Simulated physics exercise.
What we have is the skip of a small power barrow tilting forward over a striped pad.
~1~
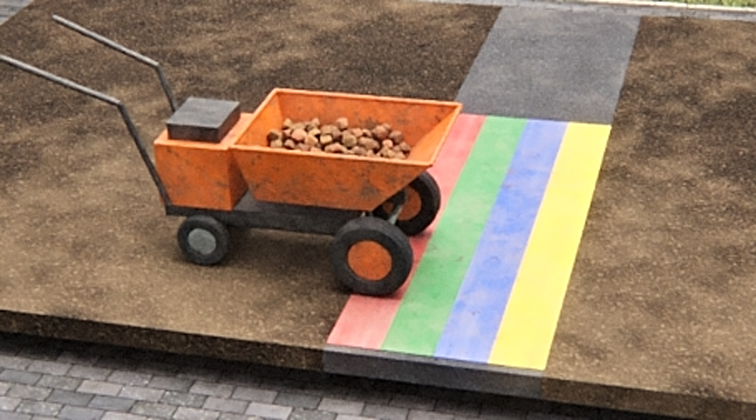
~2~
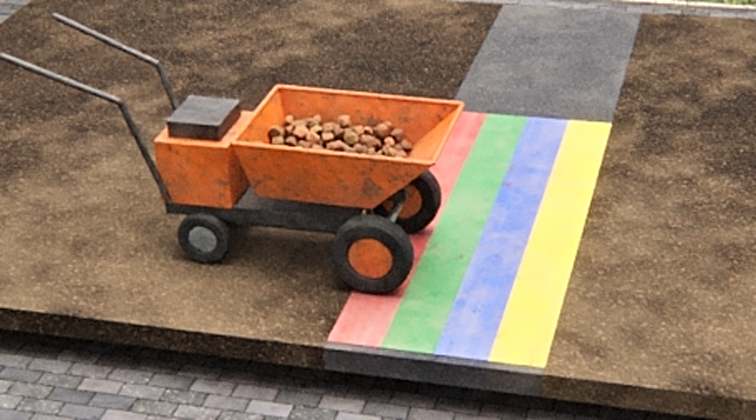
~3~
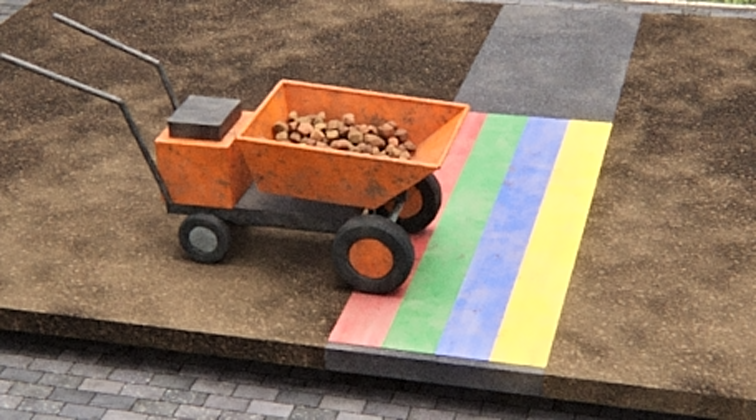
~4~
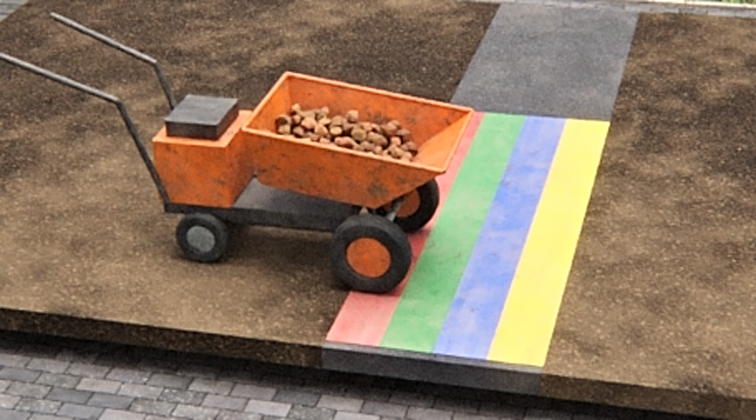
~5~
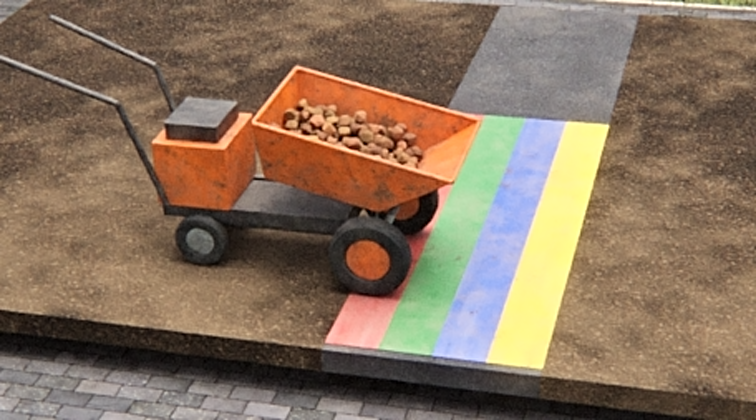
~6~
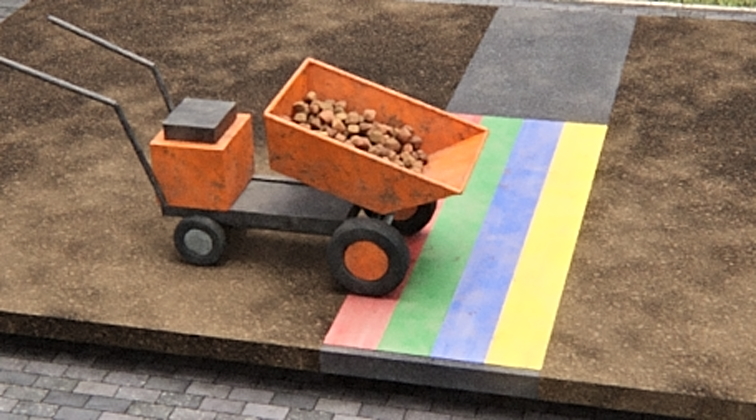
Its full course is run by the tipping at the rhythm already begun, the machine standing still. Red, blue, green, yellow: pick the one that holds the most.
Pick: Yellow.
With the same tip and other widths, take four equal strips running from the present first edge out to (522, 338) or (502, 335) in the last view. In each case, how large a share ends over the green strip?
The first one comes out at 0 percent, while the second comes out at 0 percent.
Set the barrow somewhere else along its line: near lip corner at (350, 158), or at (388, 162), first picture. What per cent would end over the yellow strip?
Estimates, in order: 10 % then 30 %.
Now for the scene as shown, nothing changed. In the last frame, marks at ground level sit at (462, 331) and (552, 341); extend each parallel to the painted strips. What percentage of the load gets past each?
In order: 70 per cent, then 30 per cent.
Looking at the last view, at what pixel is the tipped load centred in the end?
(558, 273).
Shortly afterwards, skip tipped steeply; the whole lot in the skip.
Next, skip tipped right over; near two thirds in the skip; only a few over the blue strip; near a third over the yellow strip; a little off the paint.
Some moments later, skip tipped right over; near a third in the skip; only a few over the blue strip; near a third over the yellow strip; near a quarter off the paint.
In the end, skip tipped right over; near a third in the skip; none at all over the red strip; none at all over the green strip; only a few over the blue strip; near a third over the yellow strip; near a quarter off the paint.
